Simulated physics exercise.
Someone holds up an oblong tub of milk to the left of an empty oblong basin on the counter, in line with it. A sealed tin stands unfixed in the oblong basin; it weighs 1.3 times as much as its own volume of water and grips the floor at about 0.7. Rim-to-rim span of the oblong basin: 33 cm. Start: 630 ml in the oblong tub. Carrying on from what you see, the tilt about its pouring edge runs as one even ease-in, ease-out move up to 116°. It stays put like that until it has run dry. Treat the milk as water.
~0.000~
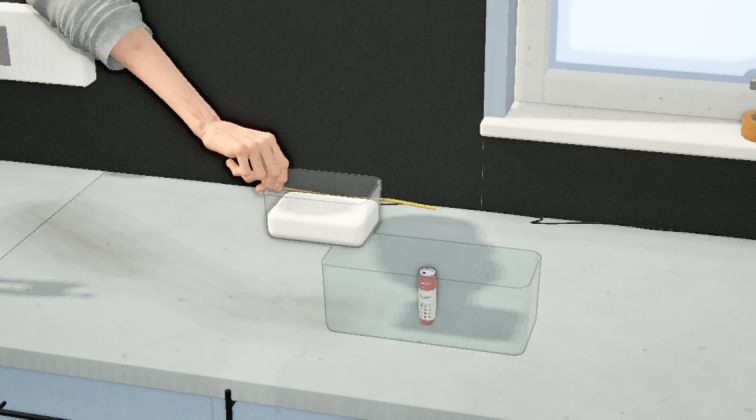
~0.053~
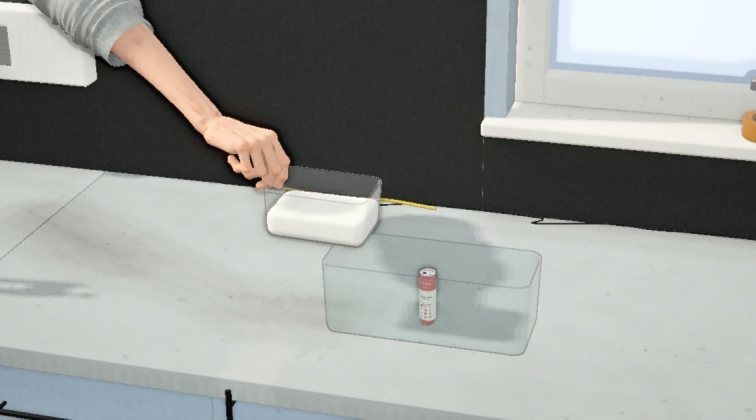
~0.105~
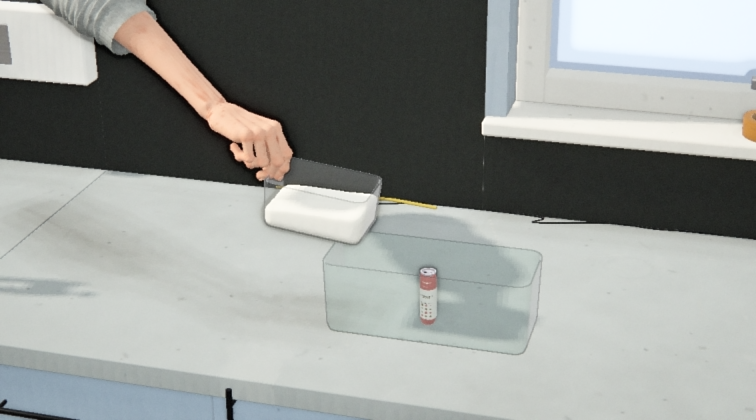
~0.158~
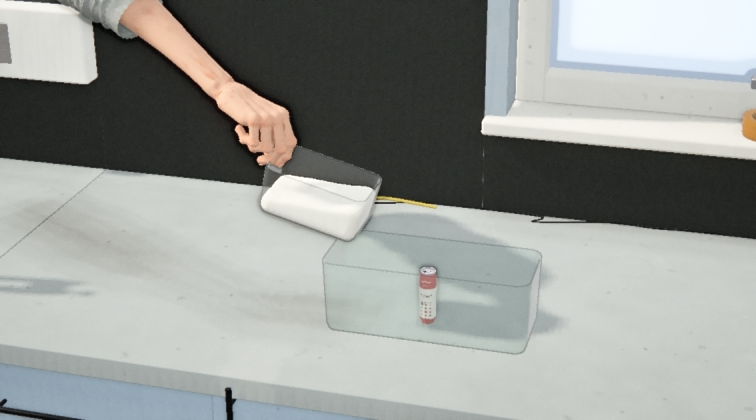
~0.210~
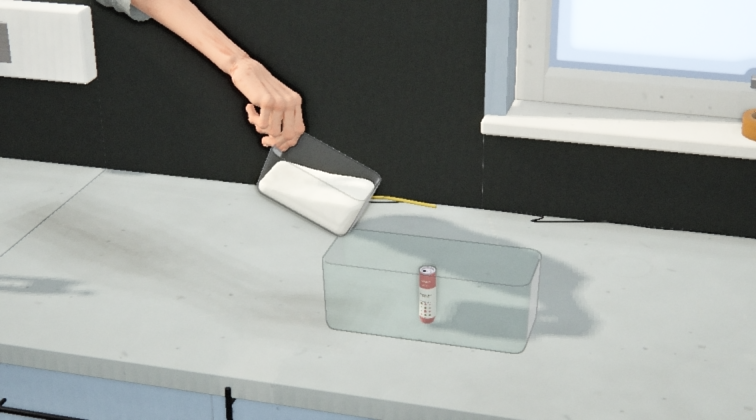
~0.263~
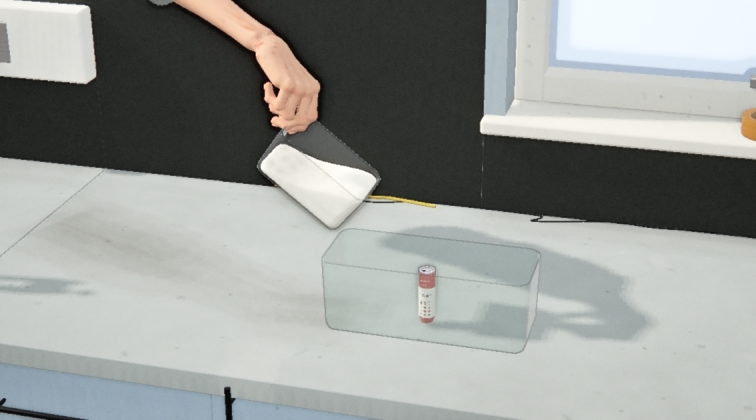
A hand steadily tilting a clear tub of milk rightward beside an empty clear basin with a small red tin behind it.
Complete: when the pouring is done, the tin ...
... is still on its feet.
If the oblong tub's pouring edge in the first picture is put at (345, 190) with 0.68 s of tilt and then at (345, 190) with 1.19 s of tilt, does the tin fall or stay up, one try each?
The tin overturns the first time and stays vertical the second time.
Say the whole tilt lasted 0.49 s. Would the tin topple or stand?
Result: Tin upright.
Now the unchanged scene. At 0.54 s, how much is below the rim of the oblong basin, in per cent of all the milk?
Roughly 12 per cent.
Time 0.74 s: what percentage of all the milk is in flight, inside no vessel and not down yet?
Roughly 7 %.
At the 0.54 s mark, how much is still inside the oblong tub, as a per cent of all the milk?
Roughly 26 percent.
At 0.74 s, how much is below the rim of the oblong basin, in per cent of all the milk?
That comes to about 92 percent.
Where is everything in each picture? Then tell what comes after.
In the first picture, it leans 0°; its right rim is at (373, 192); the milk meets the walls at (278, 202) and (373, 212); the oblong basin's rim runs from (332, 248) to (536, 271); the tin's top is at (427, 274).
In the second picture, it leans 2°; its right rim is at (374, 193); the milk meets the walls at (277, 201) and (373, 211).
In the third picture, it leans 7°; its right rim is at (374, 192); the milk meets the walls at (276, 195) and (371, 206).
In the fourth picture, it leans 15°; its right rim is at (374, 191); the milk meets the walls at (273, 185) and (370, 200).
In the fifth picture, it leans 25°; its right rim is at (373, 191); the milk meets the walls at (270, 170) and (369, 192).
In the sixth picture, it leans 38°; its right rim is at (372, 190); the milk meets the walls at (270, 153) and (371, 187).
Then, 0.54 s in, the tilt is 104° and 25 per cent is still to pour; the tin stands where it began.
Then, 0.74 s in, the tilt is 116° and 0 per cent is still to pour; the tin stands where it began.
Then, 0.95 s in, the tilt is 116° and 0 per cent is still to pour; the tin stands where it began.
Then, 1.18 s in, the tilt is 116° and 0 per cent is still to pour; the tin stands where it began.
Finally, the tin stands where it began.
